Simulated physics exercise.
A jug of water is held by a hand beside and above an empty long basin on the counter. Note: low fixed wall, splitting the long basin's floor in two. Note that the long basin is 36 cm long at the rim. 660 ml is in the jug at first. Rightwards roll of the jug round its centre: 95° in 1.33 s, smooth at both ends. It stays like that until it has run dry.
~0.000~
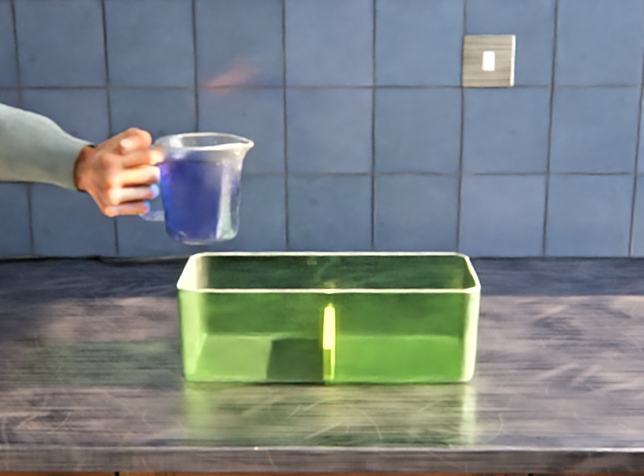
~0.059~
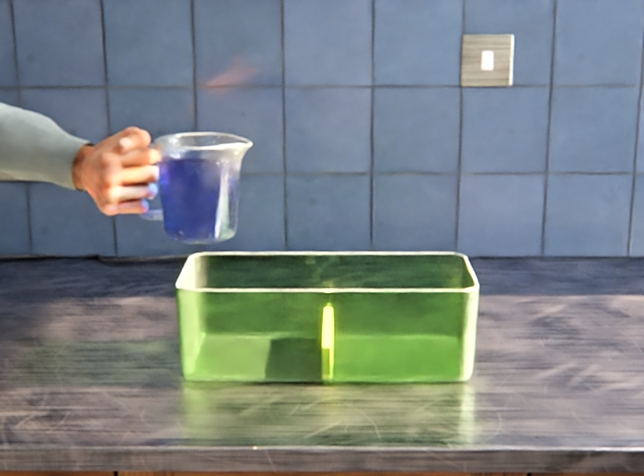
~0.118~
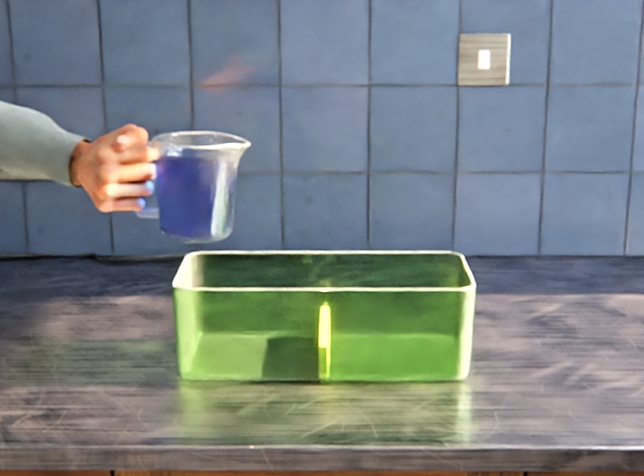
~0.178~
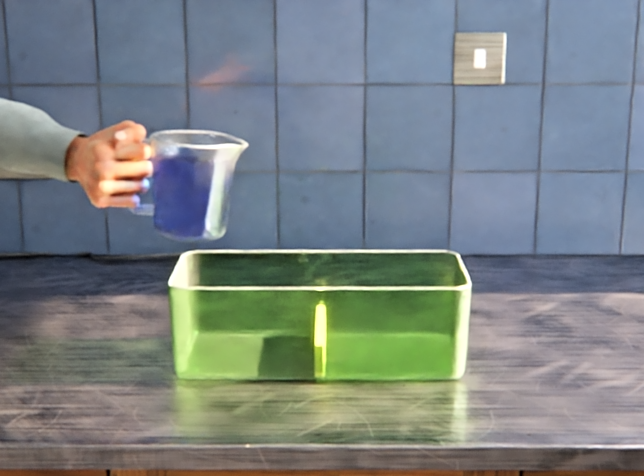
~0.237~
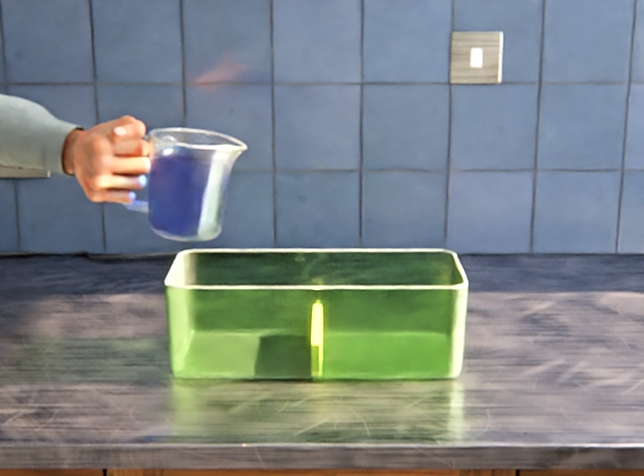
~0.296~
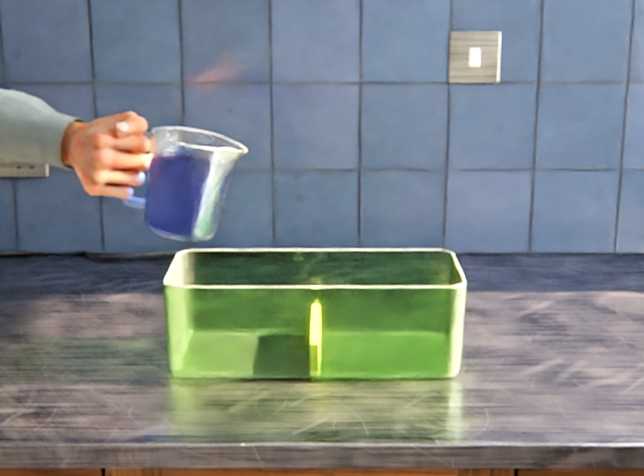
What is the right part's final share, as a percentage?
About 16 per cent.
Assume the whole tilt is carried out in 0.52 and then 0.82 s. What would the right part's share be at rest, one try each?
Try 1: Approx. 10 %; try 2: Approx. 10 %.
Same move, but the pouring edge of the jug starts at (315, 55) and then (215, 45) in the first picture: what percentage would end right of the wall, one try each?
Result: 90 per cent, then 5 per cent.
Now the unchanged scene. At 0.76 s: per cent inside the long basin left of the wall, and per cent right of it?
Roughly 5 sits left and 0 sits right.
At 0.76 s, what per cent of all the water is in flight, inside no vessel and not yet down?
Near 12 per cent of it all.
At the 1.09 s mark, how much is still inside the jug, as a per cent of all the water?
Close to 38 percent of the total.
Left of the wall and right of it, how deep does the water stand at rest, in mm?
Depths: Left near 20 mm, right near 4 mm.
After 0.76 s the tilt is 58° and 83 per cent is still to pour, 5 is left of the wall and 0 right of it.
After 1.09 s the tilt is 88° and 37 per cent is still to pour, 35 is left of the wall and 14 right of it.
After 1.45 s the tilt is 95° and 6 per cent is still to pour, 75 is left of the wall and 15 right of it.
After 1.83 s the tilt is 95° and 1 per cent is still to pour, 82 is left of the wall and 16 right of it.
In the end 83 per cent lies left of the wall, 16 right of it and 1 outside.
